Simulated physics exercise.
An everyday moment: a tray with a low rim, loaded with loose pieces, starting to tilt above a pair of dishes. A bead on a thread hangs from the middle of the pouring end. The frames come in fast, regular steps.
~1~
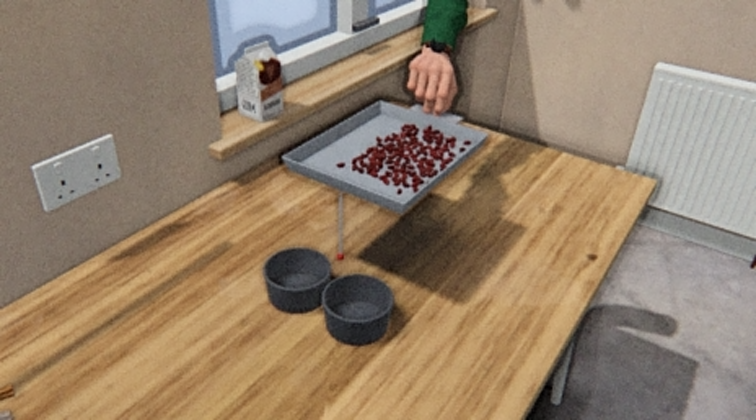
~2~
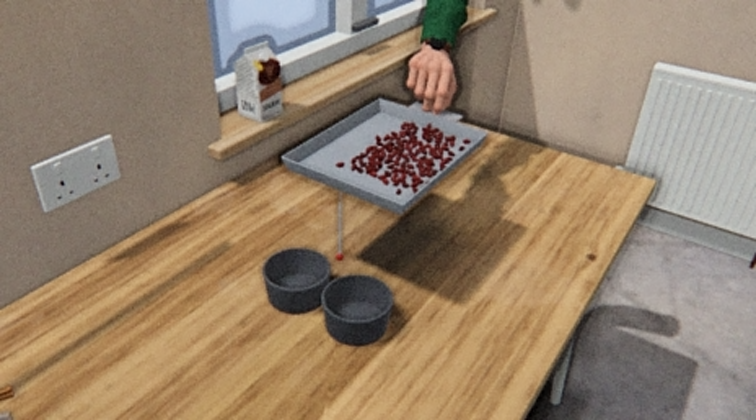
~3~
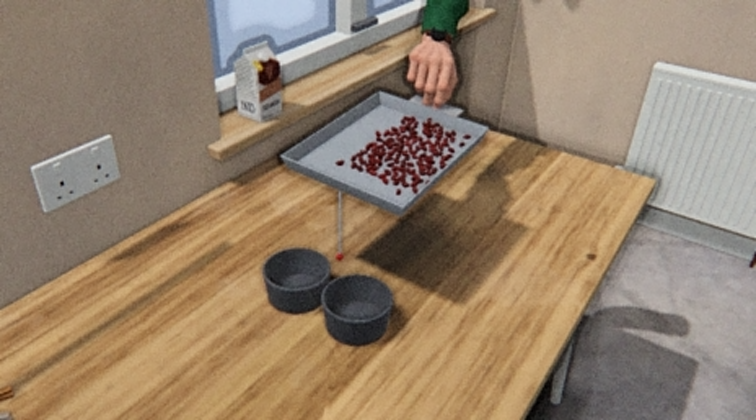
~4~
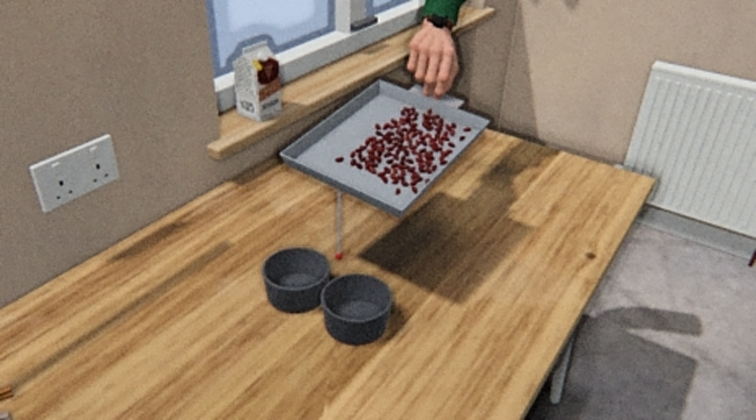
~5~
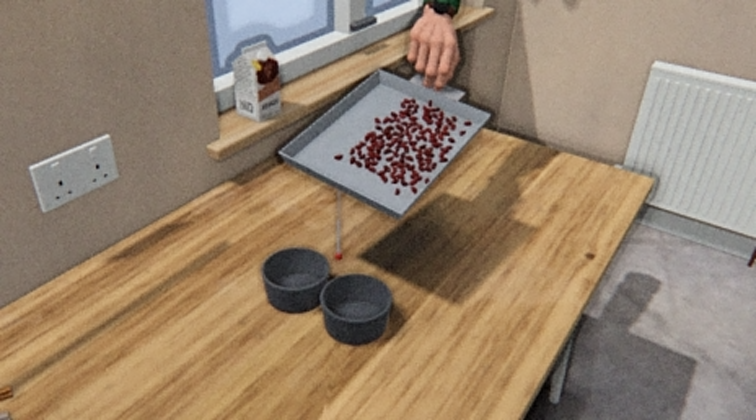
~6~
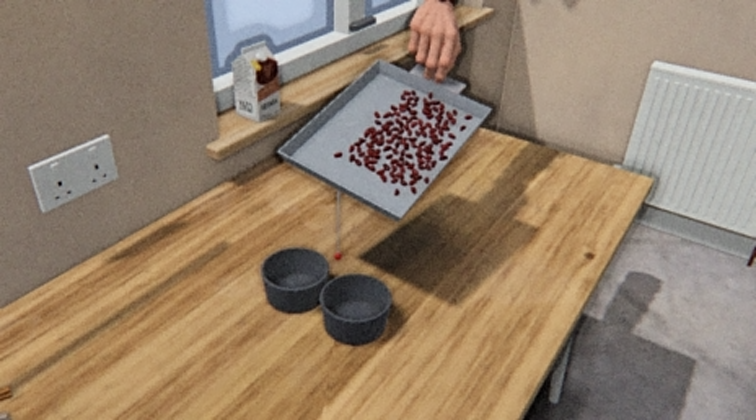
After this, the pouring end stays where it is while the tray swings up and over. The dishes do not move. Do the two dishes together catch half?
They take less than half between them.
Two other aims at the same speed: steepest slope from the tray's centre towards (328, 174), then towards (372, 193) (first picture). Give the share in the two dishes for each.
First some 50, then 60 per cent.
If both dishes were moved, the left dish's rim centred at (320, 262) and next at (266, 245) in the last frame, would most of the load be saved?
At the first place above a half, at the second not half.
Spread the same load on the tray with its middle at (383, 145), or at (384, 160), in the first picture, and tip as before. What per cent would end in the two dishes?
About 50 and 50 per cent.
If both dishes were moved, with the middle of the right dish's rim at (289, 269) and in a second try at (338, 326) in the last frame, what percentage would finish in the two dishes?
Near 0 % and 0 %.
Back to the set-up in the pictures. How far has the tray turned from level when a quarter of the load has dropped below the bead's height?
Roughly 115°.
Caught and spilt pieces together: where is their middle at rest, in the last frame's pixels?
At about (391, 324).
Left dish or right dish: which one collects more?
More ends in the right dish.
Soon, tray tipped steeply; all on the tray.
A while on, tray tipped right over; about two thirds on the tray; a small part in the right dish; a small part outside both; about a quarter in the air.
Towards the end, tray tipped past a quarter turn; about a third in the right dish; about two thirds outside both.
Finally, tray tipped past a quarter turn; about a third in the right dish; none in the left dish; about two thirds outside both.
